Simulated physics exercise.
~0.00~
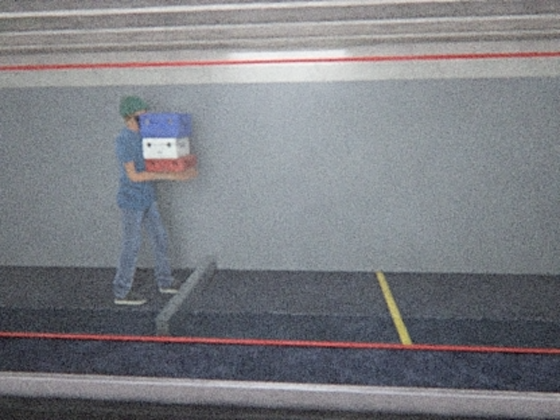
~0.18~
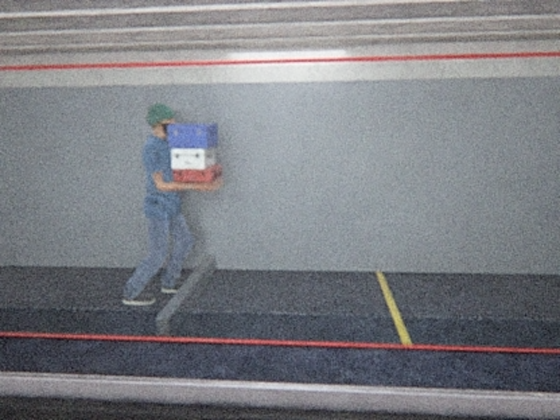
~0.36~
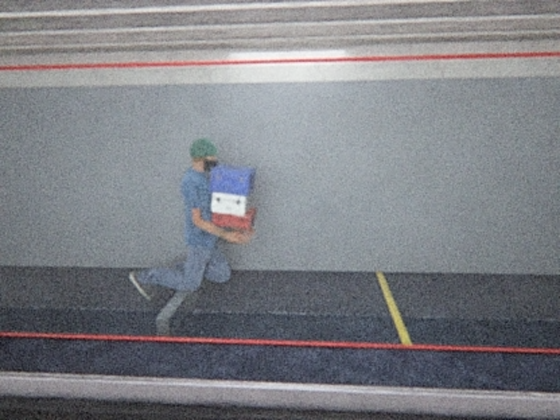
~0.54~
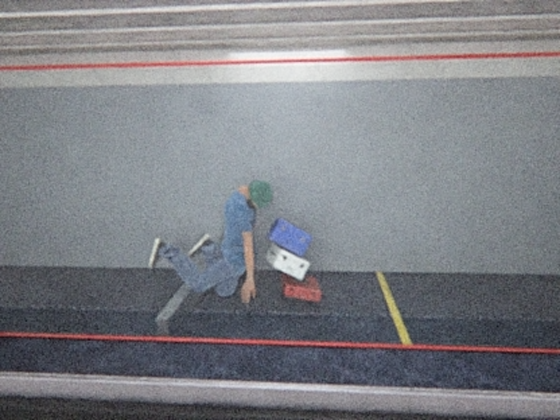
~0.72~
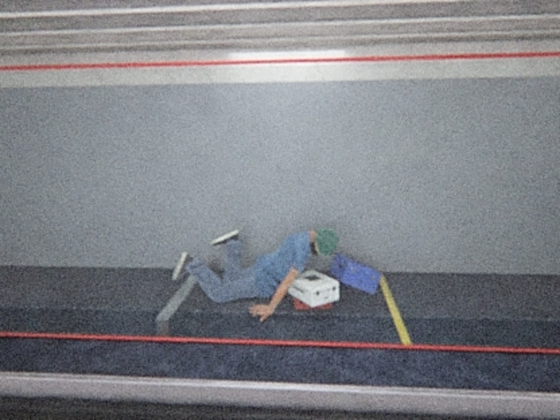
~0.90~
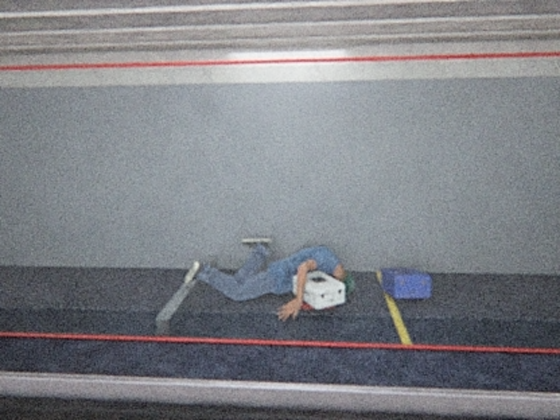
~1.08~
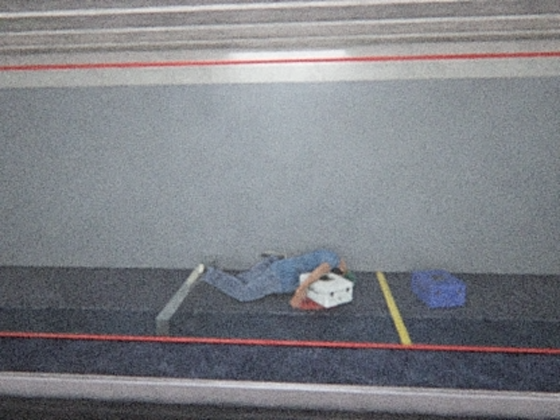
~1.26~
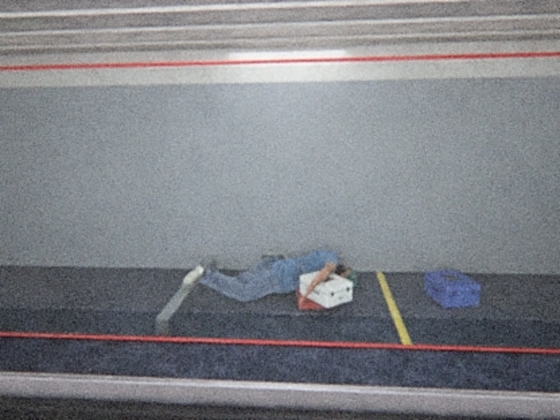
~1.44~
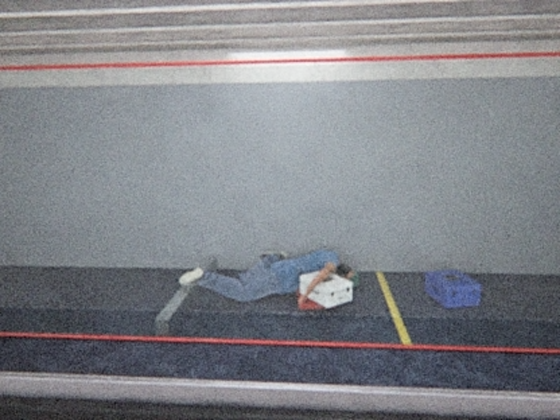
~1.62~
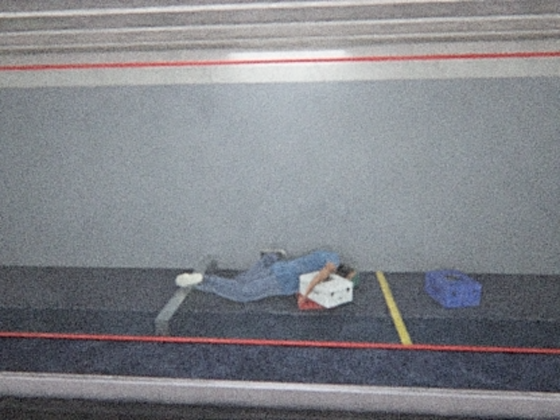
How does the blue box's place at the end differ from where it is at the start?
At the start the blue box is on top of the stack in the person's arms at the left, but at the end it lies alone on the floor to the right of the yellow line.
A person in a green cap, blue shirt and jeans stands at the left of a dark floor before a plain grey wall, seen from the side, holding a stack of blue, white and red boxes. A low grey bar lies by their feet, and a yellow line crosses the floor farther right. The person lurches right, drops to their knees and pitches forward as the stack spills ahead. The blue box tumbles over the yellow line. The person ends face down, with the white and red boxes by their head, short of the line, and the blue box at rest beyond it.
